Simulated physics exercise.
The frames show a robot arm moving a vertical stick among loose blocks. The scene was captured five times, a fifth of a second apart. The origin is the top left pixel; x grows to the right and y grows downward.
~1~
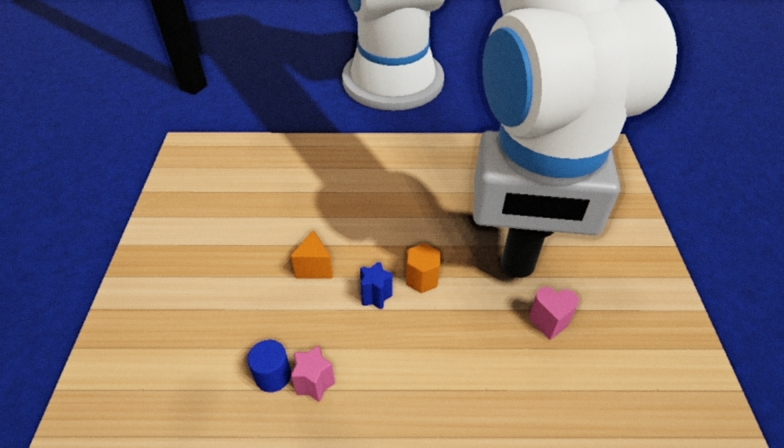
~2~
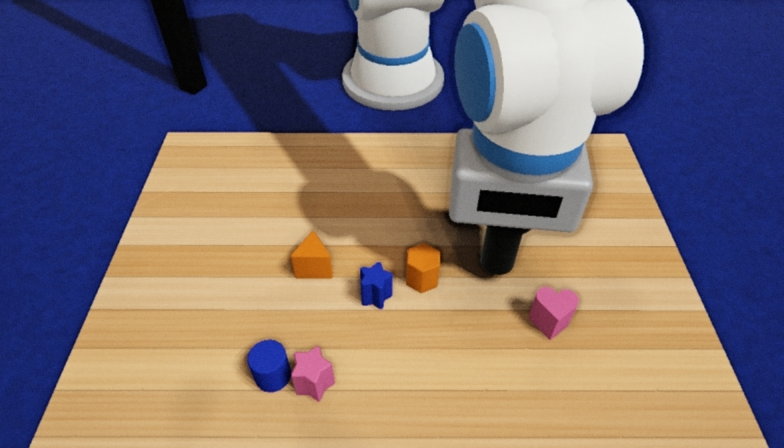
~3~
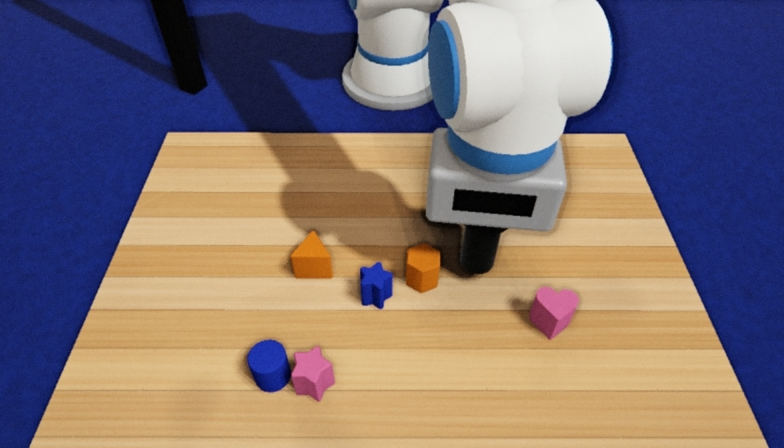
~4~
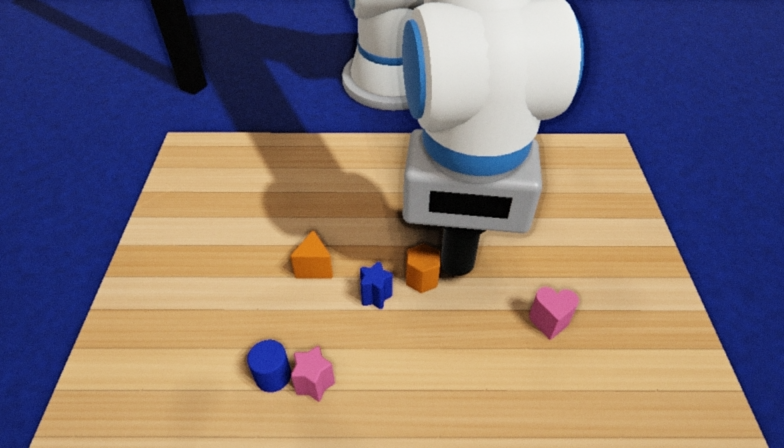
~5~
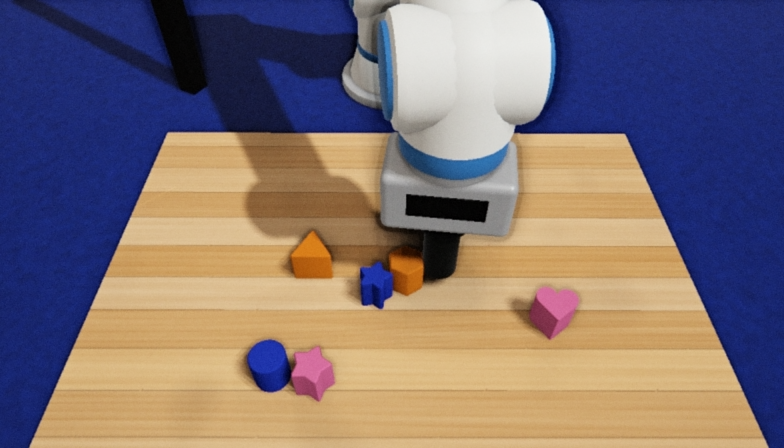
A robot arm moves a black stick left and pushes the orange hexagonal block left.
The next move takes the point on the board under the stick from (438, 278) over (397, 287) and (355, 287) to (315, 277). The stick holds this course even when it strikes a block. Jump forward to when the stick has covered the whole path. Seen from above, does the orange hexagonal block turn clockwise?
I believe not.
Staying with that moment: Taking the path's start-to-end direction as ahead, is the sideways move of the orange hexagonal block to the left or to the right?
Answer: Leftward.
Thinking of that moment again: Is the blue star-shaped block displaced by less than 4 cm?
Answer: No.
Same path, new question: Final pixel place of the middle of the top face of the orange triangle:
It will end up at (287, 234).
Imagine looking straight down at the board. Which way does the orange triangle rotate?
My prediction: CW.
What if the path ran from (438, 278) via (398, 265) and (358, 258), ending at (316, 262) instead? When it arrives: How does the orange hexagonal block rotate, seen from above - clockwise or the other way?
That block twists counter-clockwise.
What follows on the original path. One third of the way, stick (397, 276); blue star-shaped block (340, 287); orange hexagonal block (363, 268).
Two thirds of the way, stick (354, 275); blue star-shaped block (314, 299), turned 45° anticlockwise; orange hexagonal block (319, 272), turned 20° anticlockwise.
At the end, stick (313, 266); orange triangle (287, 234), turned 25° clockwise; blue star-shaped block (314, 299), turned 45° anticlockwise; orange hexagonal block (285, 275), turned 50° anticlockwise.
